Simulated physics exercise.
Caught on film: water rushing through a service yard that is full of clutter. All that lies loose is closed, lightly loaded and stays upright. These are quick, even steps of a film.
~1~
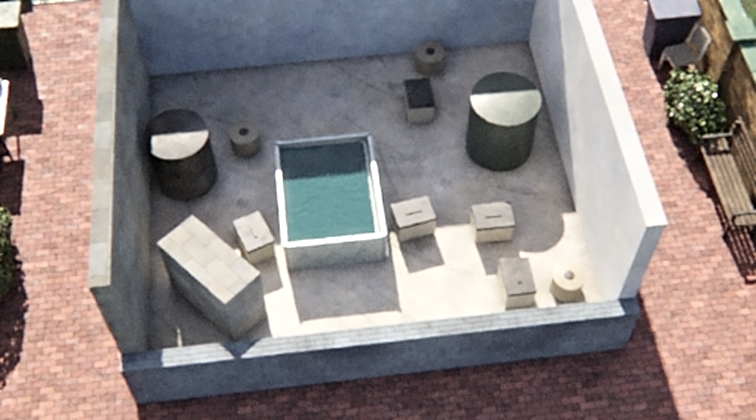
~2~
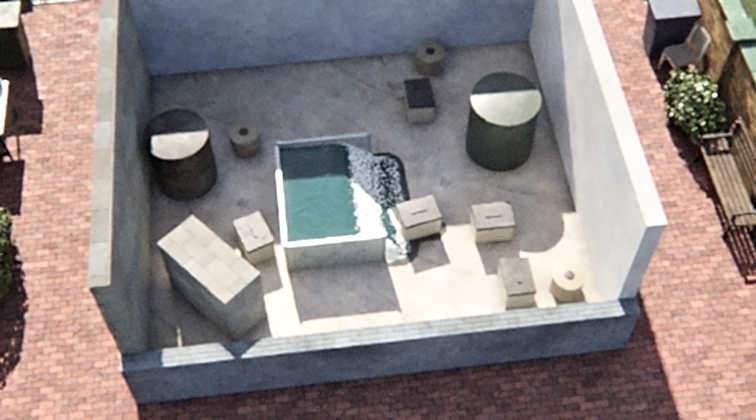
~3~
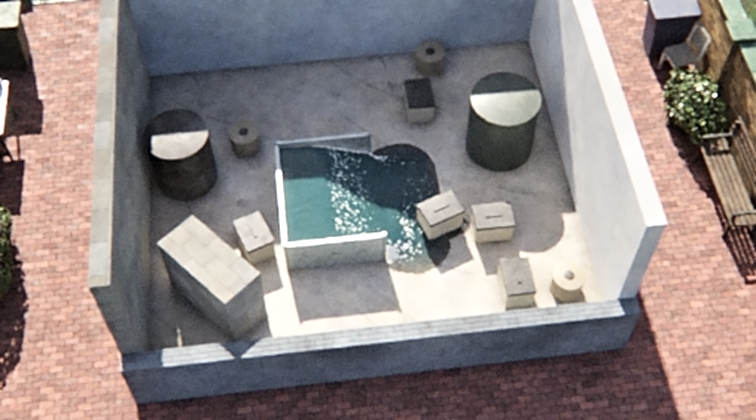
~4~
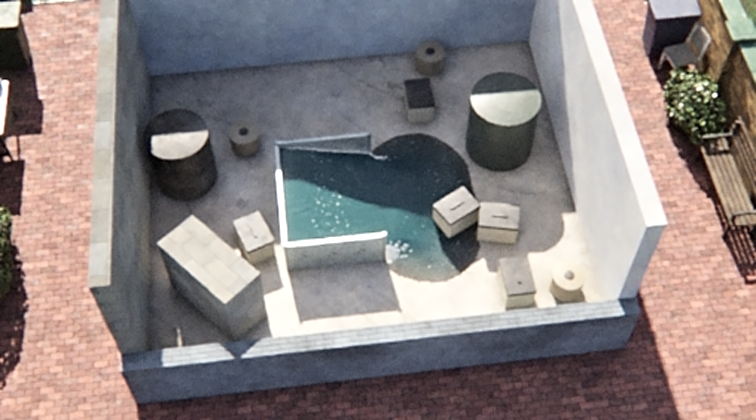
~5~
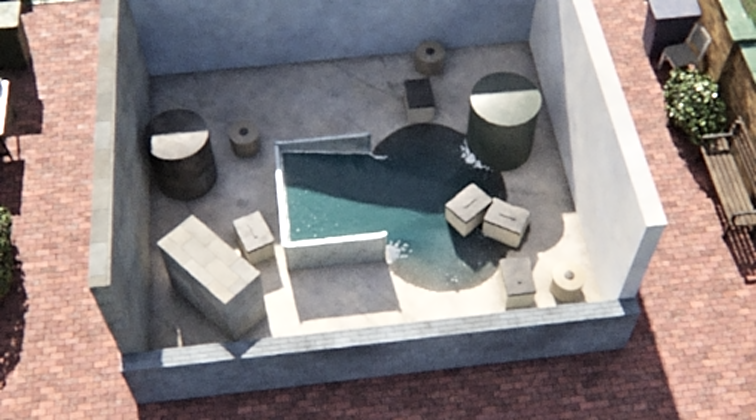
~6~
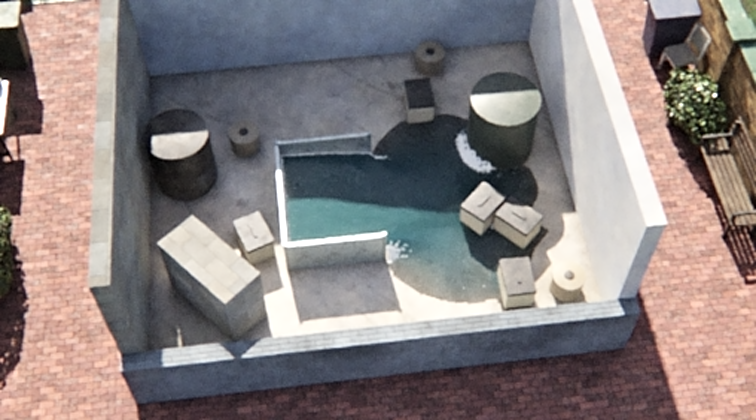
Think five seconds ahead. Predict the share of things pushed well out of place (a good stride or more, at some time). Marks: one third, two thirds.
That comes to two thirds or above.
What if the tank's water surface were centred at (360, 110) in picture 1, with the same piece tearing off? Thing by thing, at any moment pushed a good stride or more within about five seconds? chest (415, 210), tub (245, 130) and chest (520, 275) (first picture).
In that order: No, no, that far or more.
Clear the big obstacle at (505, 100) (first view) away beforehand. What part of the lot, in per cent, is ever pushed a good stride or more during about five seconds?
Near 80 in a hundred.
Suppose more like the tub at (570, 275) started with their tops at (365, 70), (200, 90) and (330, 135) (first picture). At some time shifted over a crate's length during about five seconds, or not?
One after the other: Moved that far, short of that, under that.
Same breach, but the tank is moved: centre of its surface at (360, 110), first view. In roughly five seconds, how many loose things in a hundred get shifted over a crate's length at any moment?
I make it 60 per cent.
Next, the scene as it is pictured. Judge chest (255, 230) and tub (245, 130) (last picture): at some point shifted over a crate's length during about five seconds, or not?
One after the other: Not that far, less than that.
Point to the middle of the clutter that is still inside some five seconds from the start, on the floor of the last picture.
Roughly at (332, 211).
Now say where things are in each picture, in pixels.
In the first frame, a chest at (413, 211) rests on the ground; a chest at (493, 215) rests on the ground; 0 of 8 have shifted.
In the second frame, a chest at (419, 211), on the bottom, close to its start; a chest at (493, 215), on the bottom; 1 of 8 have shifted.
In the third frame, a chest at (441, 208) rests on the ground, a stride from its start; a chest at (493, 215), on the bottom; 1 of 8 have shifted.
In the fourth frame, a chest at (457, 205), on the bottom, a stride from its start; a chest at (499, 215), on the bottom, close to its start; 2 of 8 have shifted.
In the fifth frame, a chest at (469, 203), on the bottom, a stride from its start; a chest at (507, 215), on the bottom, close to its start; 2 of 8 have shifted.
In the sixth frame, a chest at (484, 201) floats, a stride from its start; a chest at (519, 215) rests on the ground, a stride from its start; 2 of 8 have shifted.
A moment on, 2 of 8 are well off their spots; 1 afloat.
Next, 3 of 8 are well off their spots; 4 afloat.
Later, 5 of 8 are well off their spots; 6 afloat.
In the end, 6 of 8 are well off their spots, and 6 have been at some point; 5 afloat.
